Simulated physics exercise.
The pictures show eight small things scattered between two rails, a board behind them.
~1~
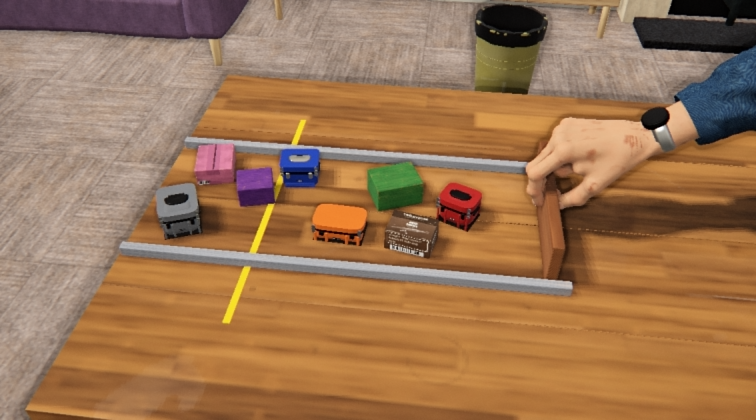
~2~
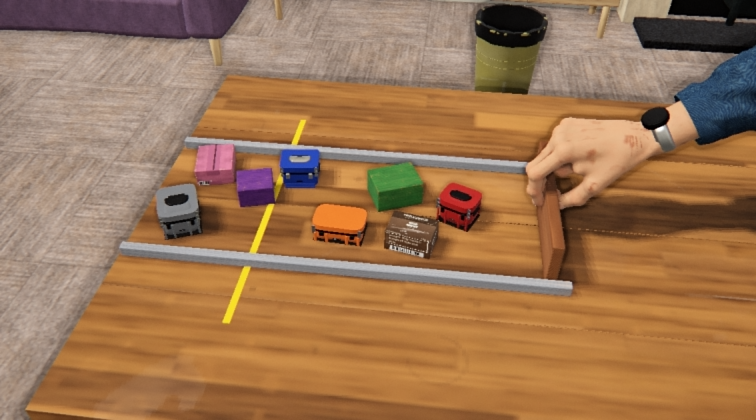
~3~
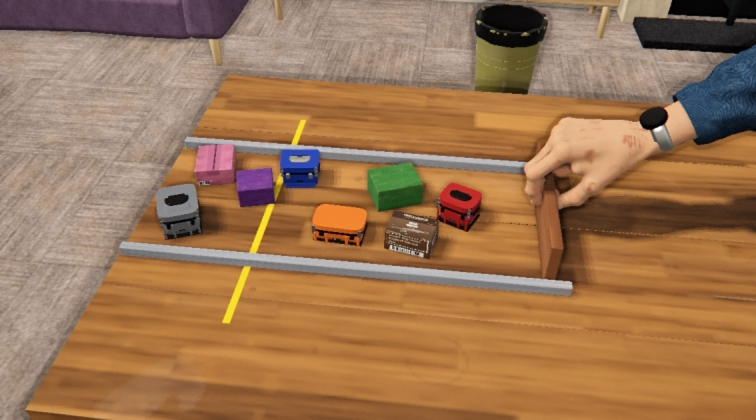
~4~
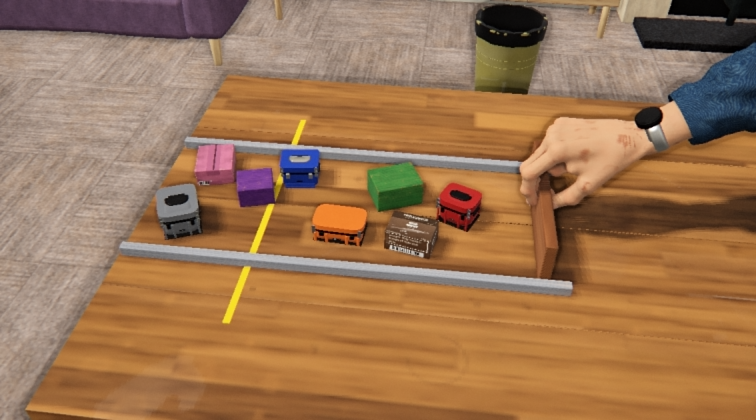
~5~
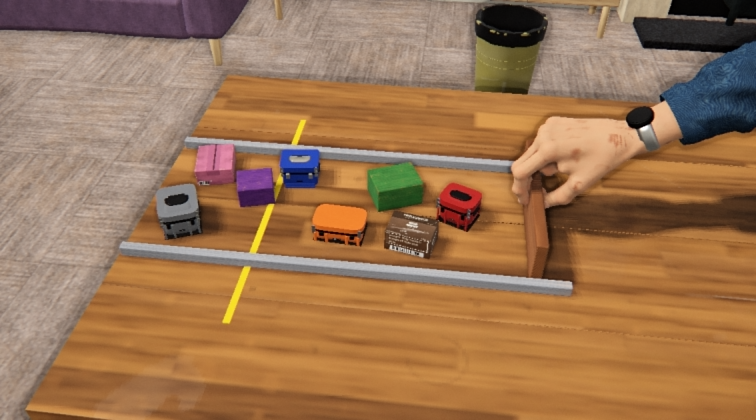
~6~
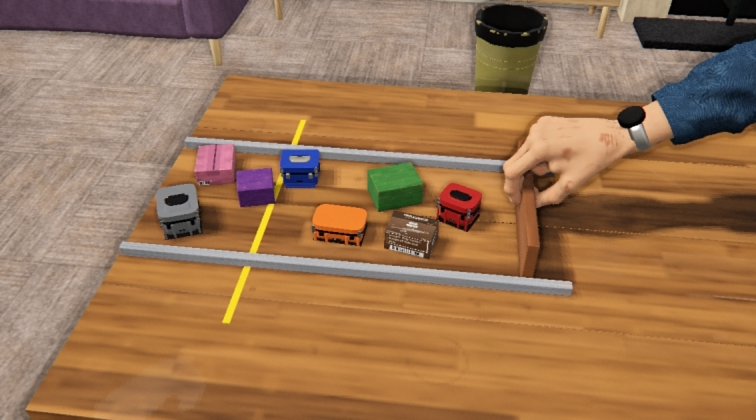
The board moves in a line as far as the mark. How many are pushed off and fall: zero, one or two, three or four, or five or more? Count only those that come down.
The number that fall off is zero.
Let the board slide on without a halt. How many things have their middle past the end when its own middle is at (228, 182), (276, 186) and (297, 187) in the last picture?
It would be 2, 0 and 0.
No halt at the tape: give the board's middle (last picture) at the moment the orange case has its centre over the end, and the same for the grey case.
Near (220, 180) and (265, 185).
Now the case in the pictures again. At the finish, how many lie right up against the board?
That makes 3.
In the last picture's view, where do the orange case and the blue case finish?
Near (193, 213) and (221, 161).
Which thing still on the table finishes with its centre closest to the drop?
It is the grey case.
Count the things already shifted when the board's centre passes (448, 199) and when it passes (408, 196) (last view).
First 1, then 4.
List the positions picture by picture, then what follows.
In the first picture, grey case (179, 211); pink box (216, 164); purple block (256, 187); board (547, 207); tape (272, 203).
In the second picture, pink box (216, 164); red case (459, 207).
In the third picture, purple block (256, 187); board (546, 207).
In the fourth picture, grey case (180, 211); orange case (340, 225).
In the fifth picture, pink box (216, 164); brown box (412, 234).
In the sixth picture, grey case (180, 211); pink box (216, 164); purple block (256, 187); board (525, 206); tape (272, 203).
A little later, none off yet; grey case at rest near (180, 211); pink box at rest near (216, 164); purple block at rest near (256, 187).
When it is over, the number that fall off is zero.
